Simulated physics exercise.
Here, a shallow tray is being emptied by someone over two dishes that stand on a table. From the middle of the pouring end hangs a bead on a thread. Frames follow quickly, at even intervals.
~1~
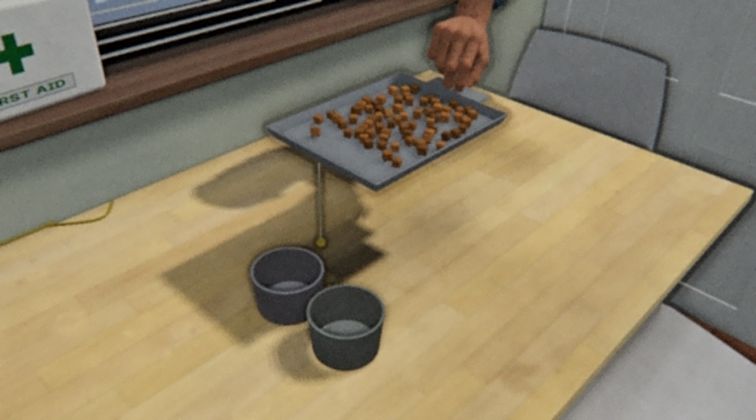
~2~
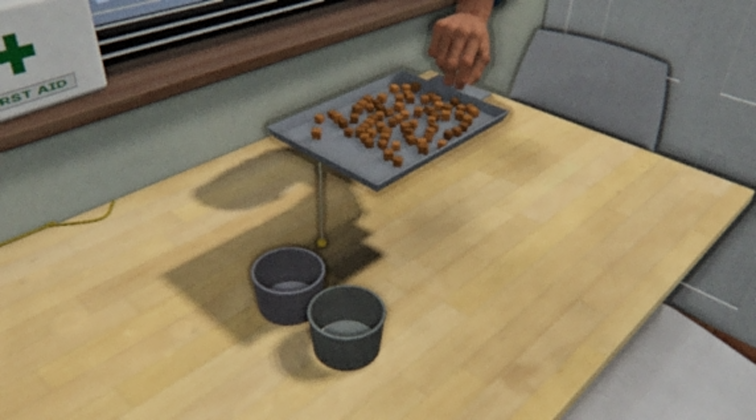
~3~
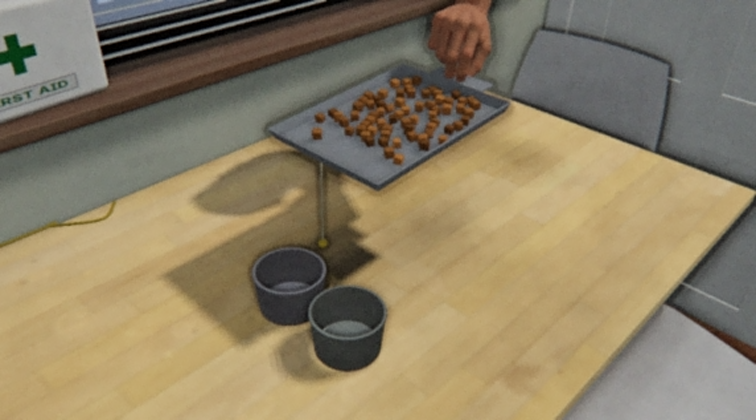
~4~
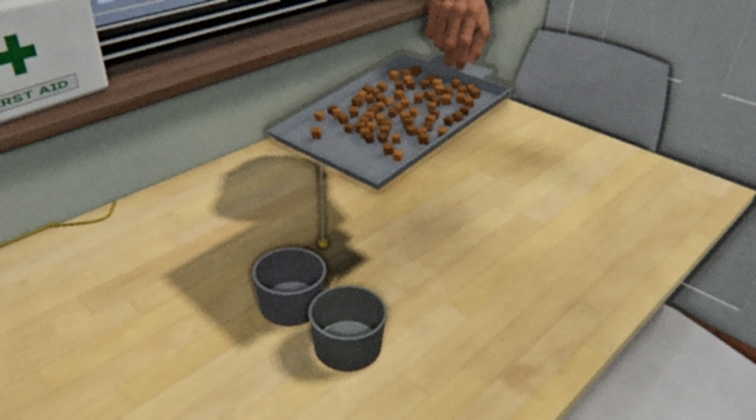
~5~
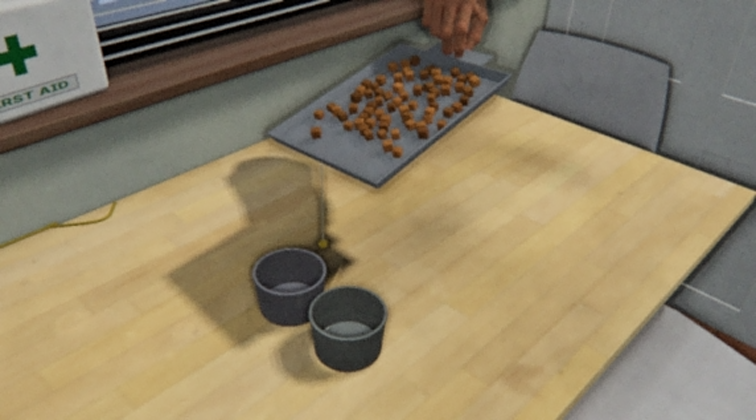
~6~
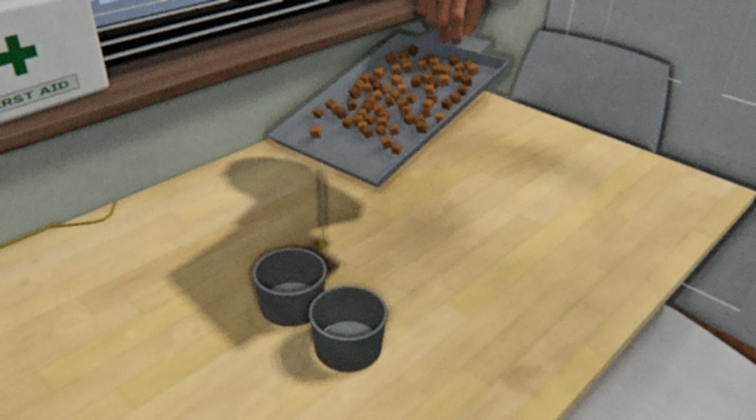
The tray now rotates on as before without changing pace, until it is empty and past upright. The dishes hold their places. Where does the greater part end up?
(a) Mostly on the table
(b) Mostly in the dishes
a, mostly on the table.
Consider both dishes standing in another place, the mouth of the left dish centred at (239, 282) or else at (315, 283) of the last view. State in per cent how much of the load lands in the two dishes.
About 0 and 20 per cent.
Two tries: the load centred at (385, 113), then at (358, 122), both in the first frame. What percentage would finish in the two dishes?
Roughly 30 and 30 percent, in that order.
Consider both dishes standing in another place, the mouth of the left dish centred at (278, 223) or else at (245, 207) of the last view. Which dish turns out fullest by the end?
First try: The left-side dish; second try: The right-side dish.
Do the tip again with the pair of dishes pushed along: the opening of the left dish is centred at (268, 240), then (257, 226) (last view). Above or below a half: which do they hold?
Well, in excess of half at the first spot and in excess of half at the second.
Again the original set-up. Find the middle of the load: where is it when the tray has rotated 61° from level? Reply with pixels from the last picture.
Around (299, 143).
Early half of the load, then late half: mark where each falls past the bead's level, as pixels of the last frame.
First part (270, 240), rest (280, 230).
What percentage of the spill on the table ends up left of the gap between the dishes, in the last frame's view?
Share on the left: Near 90 %.
Just after the last frame, tray tipped steeply; the larger part on the tray; roughly a quarter in the air.
A moment on, tray tipped right over; about a tenth on the tray; roughly a quarter in the left dish; roughly a third outside both; roughly a third in the air.
Further on, tray tipped past a quarter turn; roughly a third in the left dish; roughly two thirds outside both.
When it is over, tray tipped past a quarter turn; not one in the right dish; roughly a third in the left dish; roughly two thirds outside both.
